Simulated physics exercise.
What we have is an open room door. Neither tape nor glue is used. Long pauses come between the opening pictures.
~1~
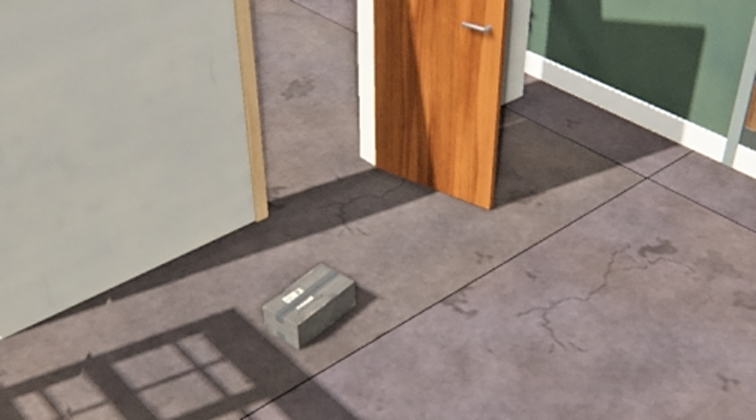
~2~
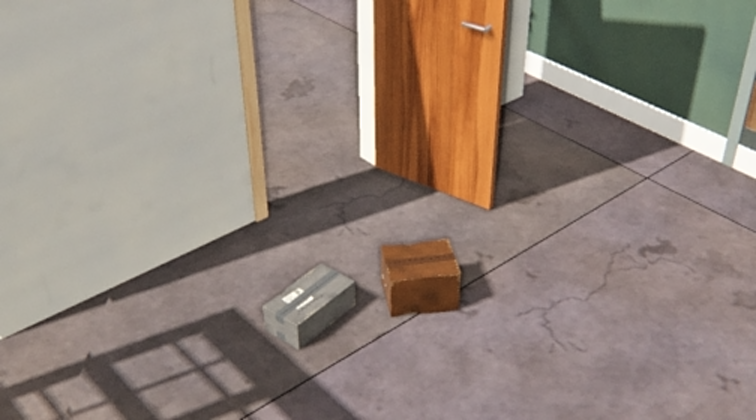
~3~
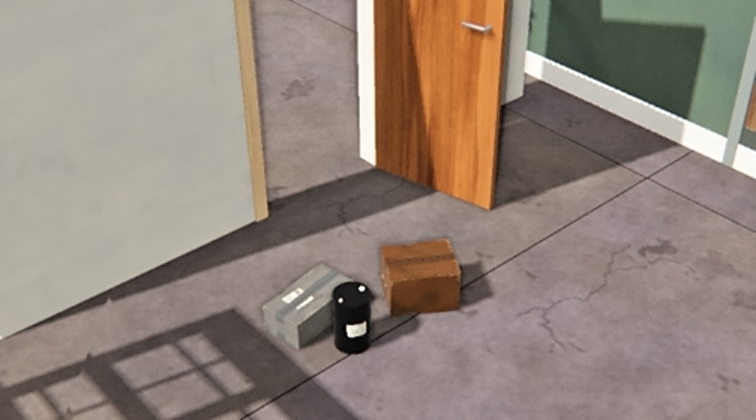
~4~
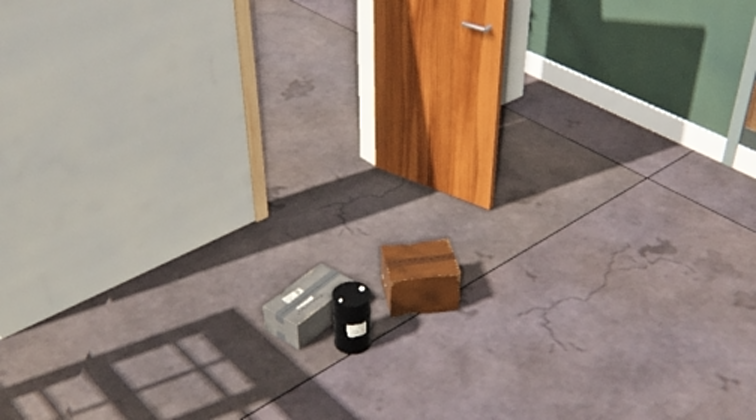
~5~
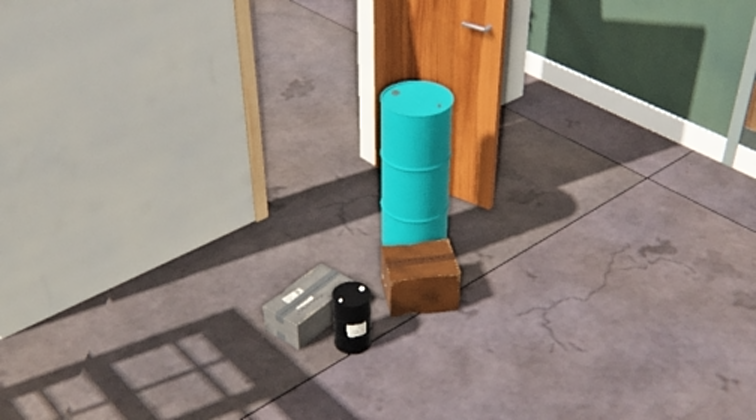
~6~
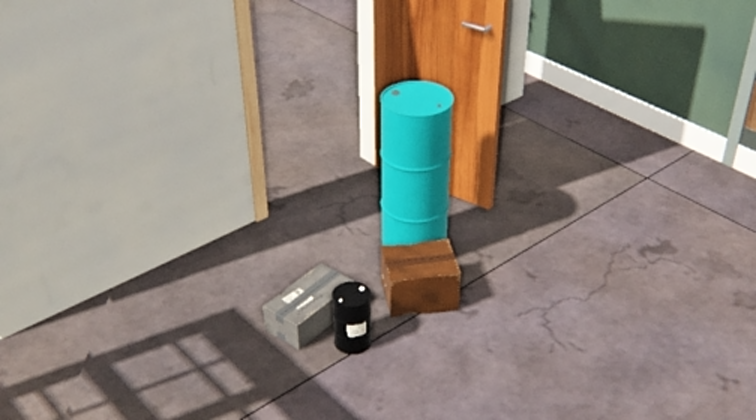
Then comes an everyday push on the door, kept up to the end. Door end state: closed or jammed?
My guess is the door will end up still ajar.
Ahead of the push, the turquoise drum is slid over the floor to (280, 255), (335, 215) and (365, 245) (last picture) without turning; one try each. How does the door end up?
The door finishes its swing in case one, is obstructed in case two and is obstructed in case three.
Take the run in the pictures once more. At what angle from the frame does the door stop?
It stays open at around 75°.
Then, 0.50 s on from there, door at 90°.
Then, 0.70 s on from there, door at 77°.
In the end, door at 76°; all 4 unmoved. At the end, from the last picture's camera, turquoise drum near (415, 178).
